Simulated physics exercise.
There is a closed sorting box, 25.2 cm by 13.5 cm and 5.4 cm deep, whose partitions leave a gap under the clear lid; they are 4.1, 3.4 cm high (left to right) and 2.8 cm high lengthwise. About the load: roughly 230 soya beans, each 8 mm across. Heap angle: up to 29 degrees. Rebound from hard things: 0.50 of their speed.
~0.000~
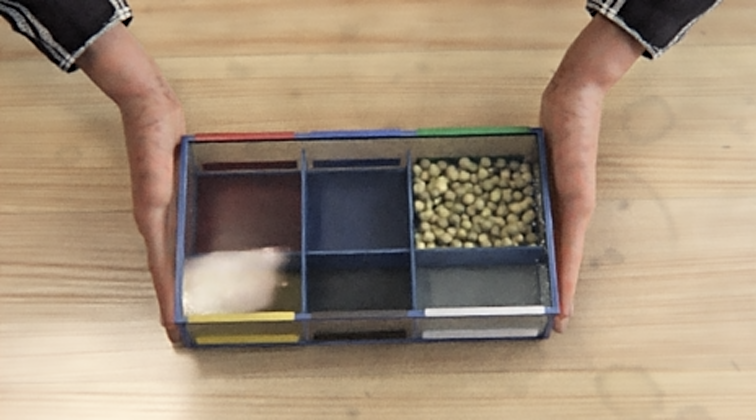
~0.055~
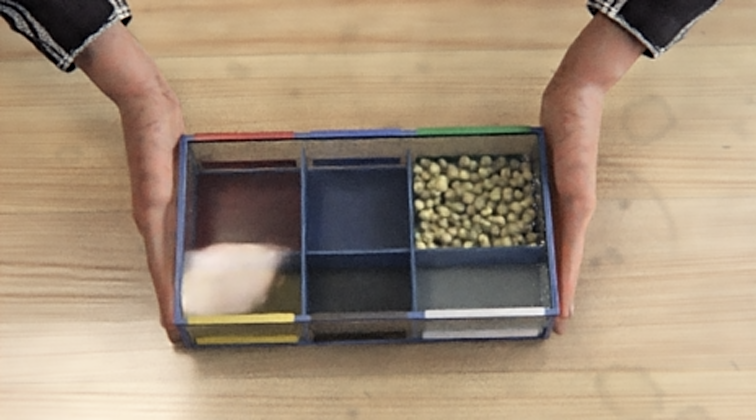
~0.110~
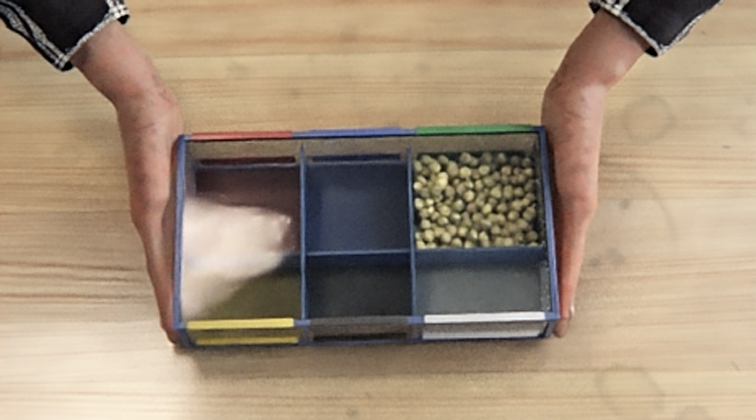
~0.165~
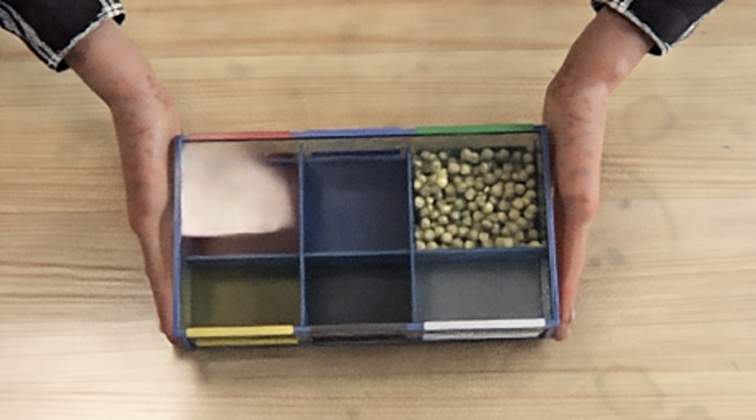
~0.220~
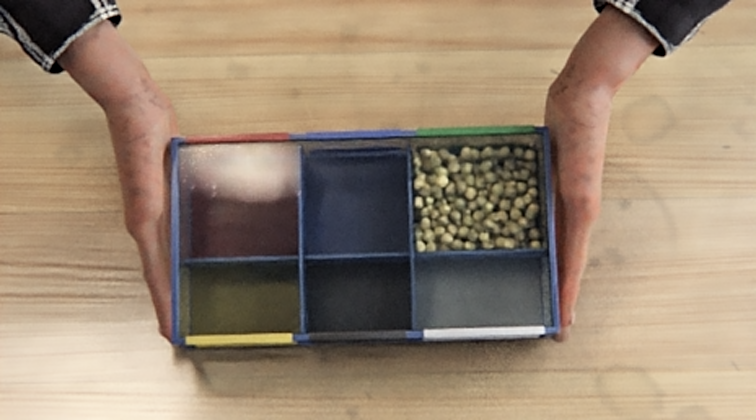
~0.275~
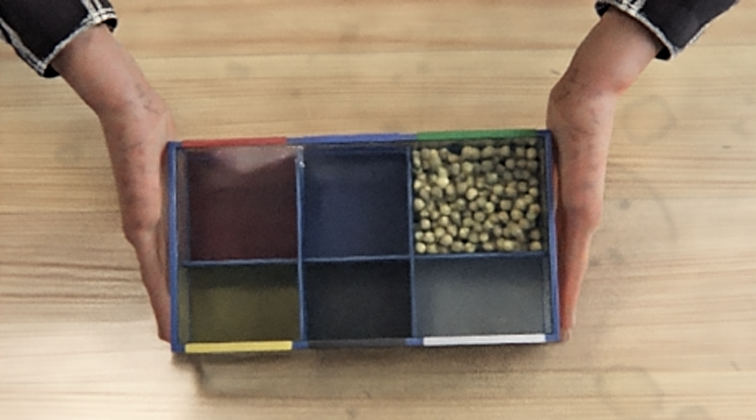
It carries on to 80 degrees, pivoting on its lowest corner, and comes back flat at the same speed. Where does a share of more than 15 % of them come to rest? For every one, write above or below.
Red below, blue below, green above, yellow below, white above, black below.
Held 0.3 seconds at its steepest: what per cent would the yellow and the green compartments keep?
In per cent: Yellow 0; green 45.
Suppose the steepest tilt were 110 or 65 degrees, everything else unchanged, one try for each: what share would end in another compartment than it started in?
About 100 and about 30 per cent, in that order.
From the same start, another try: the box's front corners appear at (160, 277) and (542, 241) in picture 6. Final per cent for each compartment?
Red 0, blue 10, green 85, yellow 0, white 0, black 0.
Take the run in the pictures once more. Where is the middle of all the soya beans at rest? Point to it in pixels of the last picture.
Estimated resting centre: Around (466, 268).
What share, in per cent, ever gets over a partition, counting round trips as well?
About 50 %.
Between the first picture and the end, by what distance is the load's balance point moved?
It shifts by roughly 5.0 cm.
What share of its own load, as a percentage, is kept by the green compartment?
I'd put it at roughly 50 per cent.
After 1.05 s, tilt 79 degrees; green 70 %, white 30 %.
After 1.57 s, tilt 34 degrees; green 50 %, white 45 %, black 5 %.
Then, at 2.15 s, tilt 0 degrees; green 50 %, white 45 %, black 5 %.
At rest (3.0 s), red 0 %, blue 0 %, green 50 %, yellow 0 %, white 45 %, black 5 %.
